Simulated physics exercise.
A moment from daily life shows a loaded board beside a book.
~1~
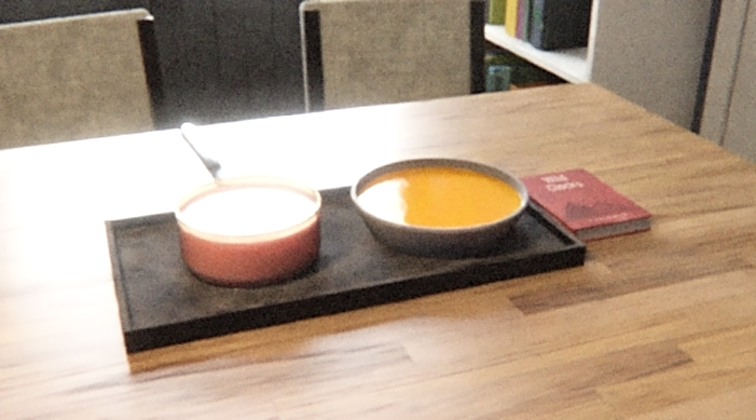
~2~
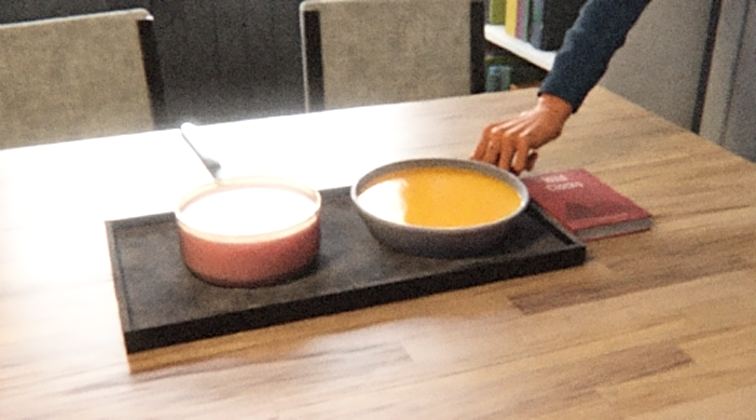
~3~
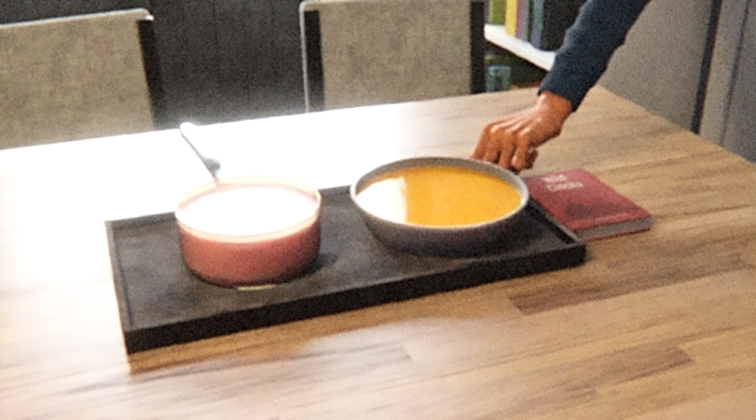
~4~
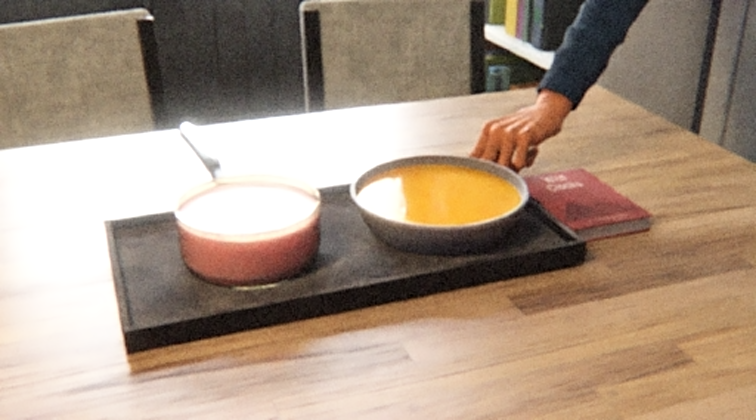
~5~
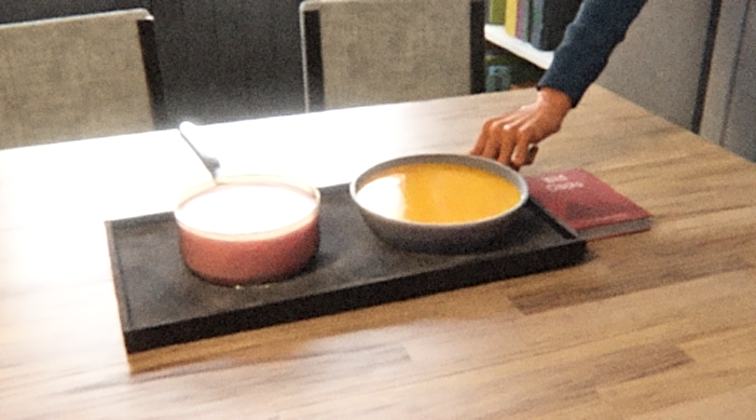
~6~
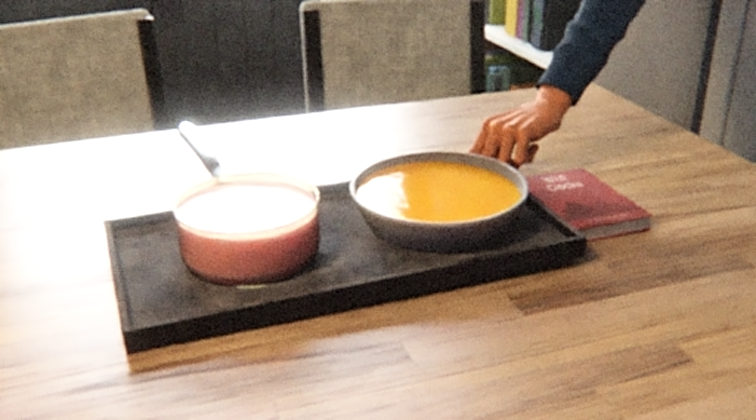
On a wooden table, a black tray held a red saucepan of white liquid and a dish of orange liquid beside a red book; a hand took its right end and raised it very slightly.
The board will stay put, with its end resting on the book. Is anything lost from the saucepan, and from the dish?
Saucepan: Never sloshes out. Dish: Never sloshes out.
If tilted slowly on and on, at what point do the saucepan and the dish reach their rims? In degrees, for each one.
They'd go at something like 8 degrees and 8 degrees respectively.
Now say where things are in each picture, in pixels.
In the first frame, the board lies flat; saucepan (251, 229) nearly full; dish (439, 205) about two thirds full; book (614, 230).
In the second frame, a hand takes the end of the board; saucepan nearly full, surface at (249, 210); dish about two thirds full, surface at (439, 200).
In the third frame, slope near 0°; saucepan (250, 228) nearly full; dish (439, 204) about two thirds full.
In the fourth frame, the board slopes by about 1°; saucepan nearly full, surface at (248, 209); dish about two thirds full, surface at (439, 197); book (614, 230).
In the fifth frame, the end is rising; saucepan (250, 226) nearly full; dish (439, 201) about two thirds full.
In the sixth frame, the end has come up a little; saucepan nearly full, surface at (248, 208); dish about two thirds full, surface at (438, 193); book (614, 230).
Next, the board slopes by about 2°; saucepan, its rim is dry; dish, its rim is dry.
After that, the board slopes by about 3°; saucepan, its rim is dry; dish, its rim is dry.
Finally, the board slopes by about 3°, resting on the book; saucepan, its rim is dry; dish, its rim is dry.
